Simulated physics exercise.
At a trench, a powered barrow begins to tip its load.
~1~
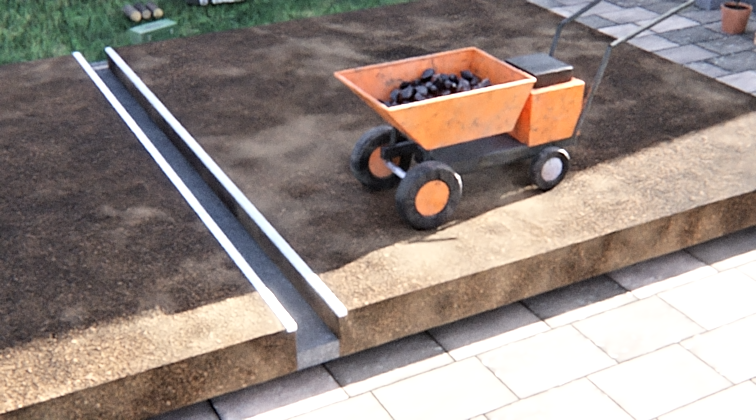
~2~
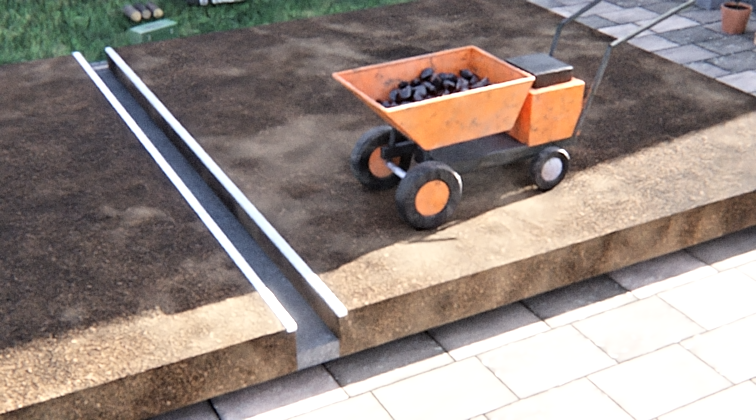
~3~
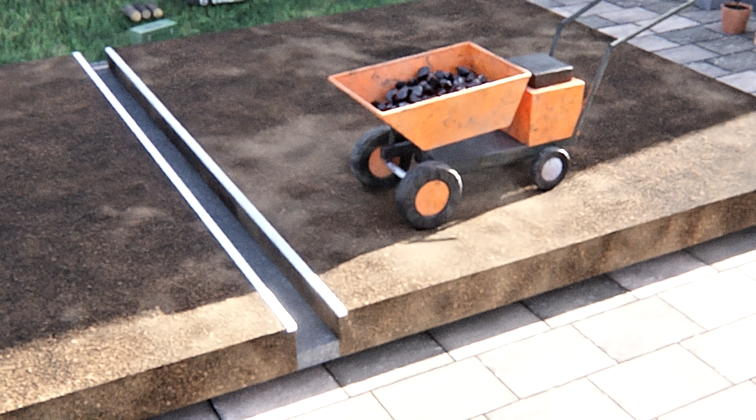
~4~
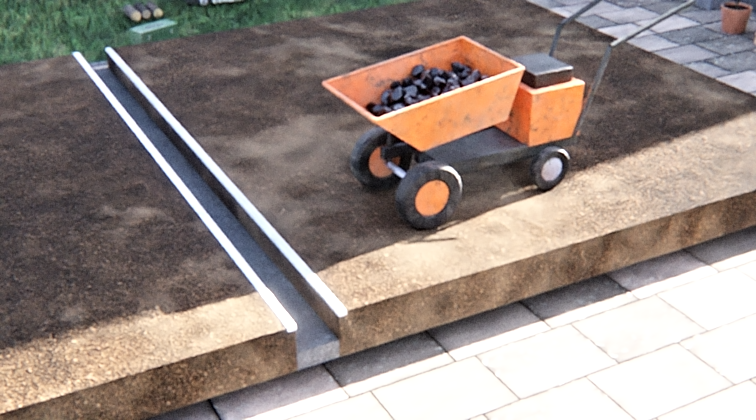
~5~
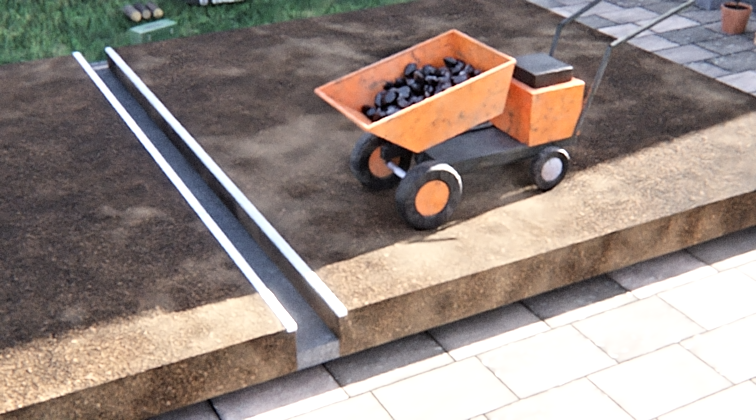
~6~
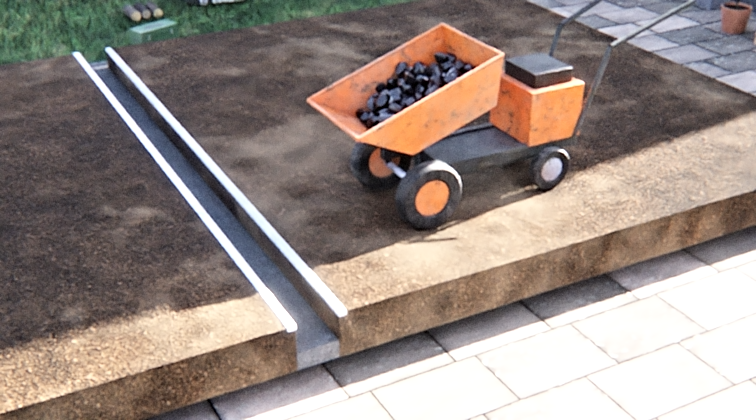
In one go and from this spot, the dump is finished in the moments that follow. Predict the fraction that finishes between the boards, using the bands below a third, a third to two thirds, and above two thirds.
Watching that, the trench's share sits in the middle third, one-third to two-thirds of the load.
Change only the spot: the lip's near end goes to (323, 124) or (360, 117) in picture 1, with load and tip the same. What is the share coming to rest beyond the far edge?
Position 1 near 60 %, position 2 near 10 %.
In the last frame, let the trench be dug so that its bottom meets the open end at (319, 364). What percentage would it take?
Something like 60 %.
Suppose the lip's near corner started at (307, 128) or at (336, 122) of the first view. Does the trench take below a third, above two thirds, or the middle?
In the first case under a third, in the second case the middle third.
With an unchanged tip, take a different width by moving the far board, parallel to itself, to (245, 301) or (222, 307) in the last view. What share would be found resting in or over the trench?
The first gives 60 %, the second 60 %.
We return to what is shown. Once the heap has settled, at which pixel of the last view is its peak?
About (281, 217).
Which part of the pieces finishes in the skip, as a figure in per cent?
Around 20 per cent.
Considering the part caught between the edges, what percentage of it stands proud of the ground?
10 %.
Just after the last frame, skip tipped steeply; every one in the skip.
A moment on, skip tipped steeply; roughly two thirds in the skip; roughly a quarter short of the trench; about a tenth in or heaped over the trench; just a few falling.
Further on, skip tipped right over; roughly a quarter in the skip; roughly a quarter short of the trench; roughly half in or heaped over the trench; just a few beyond it.
When it is over, skip tipped right over; roughly a quarter in the skip; roughly a quarter short of the trench; roughly half in or heaped over the trench; just a few beyond it.
